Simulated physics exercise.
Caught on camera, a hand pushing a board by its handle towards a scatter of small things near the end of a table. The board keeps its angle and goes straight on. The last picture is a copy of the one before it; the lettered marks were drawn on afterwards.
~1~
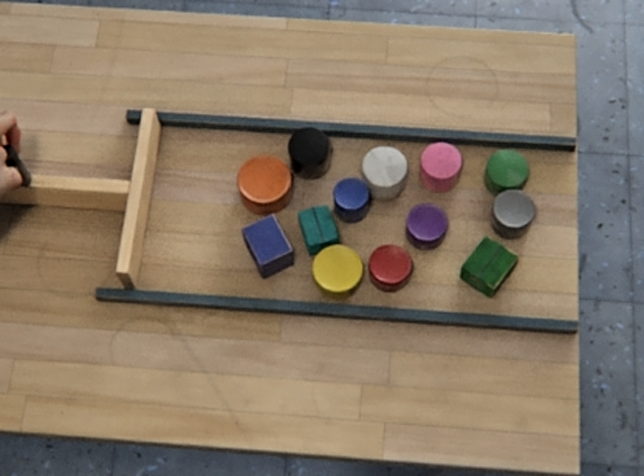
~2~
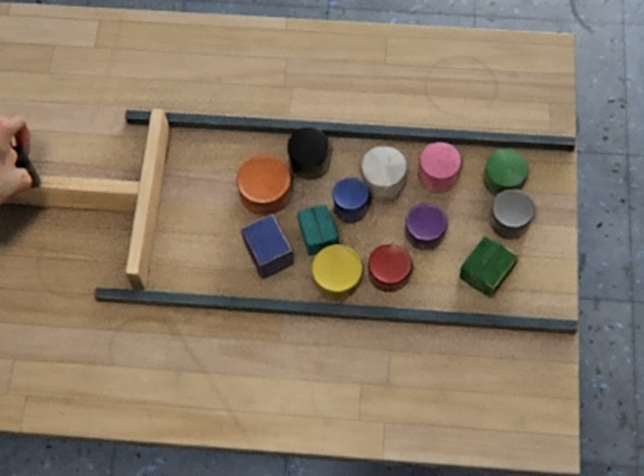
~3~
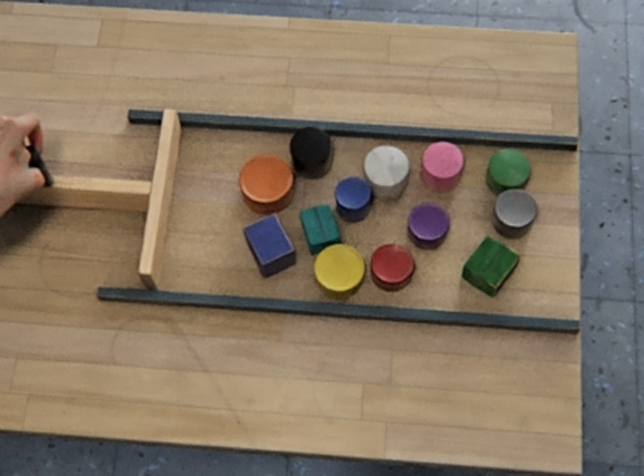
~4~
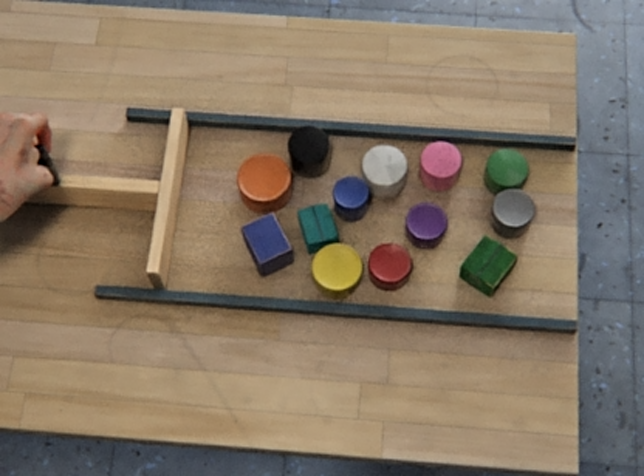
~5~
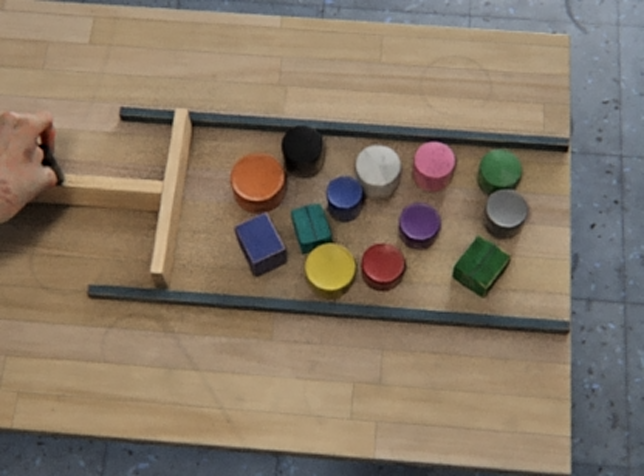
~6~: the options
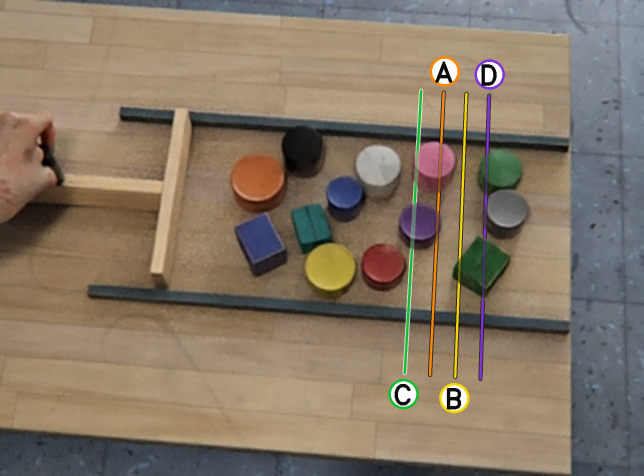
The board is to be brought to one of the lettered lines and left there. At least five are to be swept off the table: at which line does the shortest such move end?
Enough have fallen by D.
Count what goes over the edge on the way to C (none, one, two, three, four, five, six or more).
By then, none.
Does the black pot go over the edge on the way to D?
No.
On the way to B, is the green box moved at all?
Yes.
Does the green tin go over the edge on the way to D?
By then, yes.
On the copy, A at (437, 226); B at (461, 228); C at (413, 224); D at (485, 230).
On D. First, board (282, 196); black pot (318, 145); yellow tub (344, 275).
Then, board (396, 204); green tin (548, 178); green box (542, 263).
Finally, board (484, 210); green box over the edge; pink pot over the edge; six fallen.
By contrast, A drops only two; B drops only two; C drops none.
